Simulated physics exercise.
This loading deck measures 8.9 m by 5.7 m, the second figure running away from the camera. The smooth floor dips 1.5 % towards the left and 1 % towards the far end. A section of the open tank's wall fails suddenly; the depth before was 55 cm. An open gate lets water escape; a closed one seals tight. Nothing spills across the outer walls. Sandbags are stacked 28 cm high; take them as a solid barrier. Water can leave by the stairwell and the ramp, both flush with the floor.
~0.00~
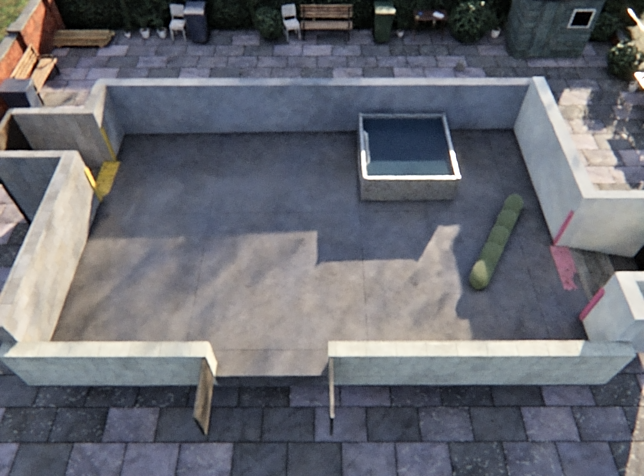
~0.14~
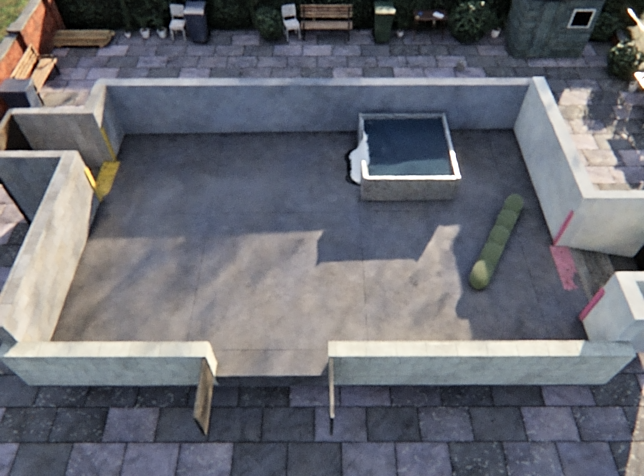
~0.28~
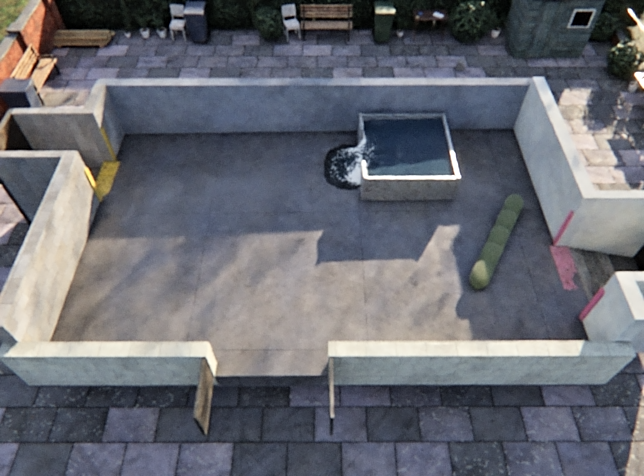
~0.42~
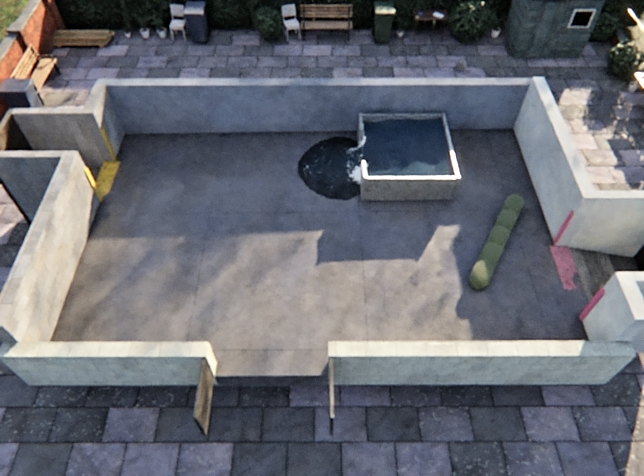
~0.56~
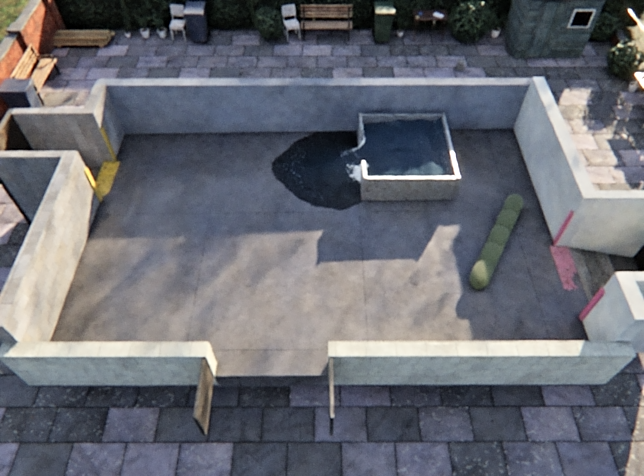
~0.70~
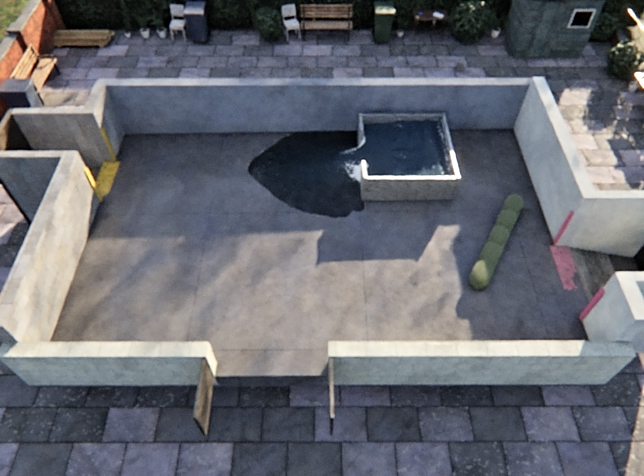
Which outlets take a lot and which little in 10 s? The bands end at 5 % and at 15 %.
Shares: The gate takes under 5 %; the flight of stairs down (marked yellow) takes above 15 %; the down ramp (marked pink) takes not even 5 %.
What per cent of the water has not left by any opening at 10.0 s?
Some 70 per cent remains.
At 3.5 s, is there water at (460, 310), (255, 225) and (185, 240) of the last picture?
In turn: Not reached, flooded, wet.
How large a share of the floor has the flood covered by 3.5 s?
Some 45 per cent of it.
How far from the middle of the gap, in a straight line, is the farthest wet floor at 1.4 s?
Roughly 4.4 m.
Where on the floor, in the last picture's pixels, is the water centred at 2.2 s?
Around (331, 168).
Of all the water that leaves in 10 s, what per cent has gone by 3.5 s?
Some 20 per cent by then.
After 1.4 s water covers 20 % of the floor and is deepest (29 cm) near (353, 167); gone so far, the gate 0 %, the flight of stairs down (marked yellow) 0 %, the down ramp (marked pink) 0 %.
After 2.2 s water covers 35 % of the floor and is deepest (24 cm) near (124, 137); gone so far, the gate 0 %, the flight of stairs down (marked yellow) 0 %, the down ramp (marked pink) 0 %.
After 3.5 s water covers 45 % of the floor and is deepest (24 cm) near (122, 142); gone so far, the gate 0 %, the flight of stairs down (marked yellow) 6 %, the down ramp (marked pink) 0 %.
After 6.0 s water covers 45 % of the floor and is deepest (15 cm) near (122, 142); gone so far, the gate 0 %, the flight of stairs down (marked yellow) 17 %, the down ramp (marked pink) 0 %.
After 10.0 s water covers 50 % of the floor and is deepest (10 cm) near (121, 147); gone so far, the gate 0 %, the flight of stairs down (marked yellow) 30 %, the down ramp (marked pink) 0 %.
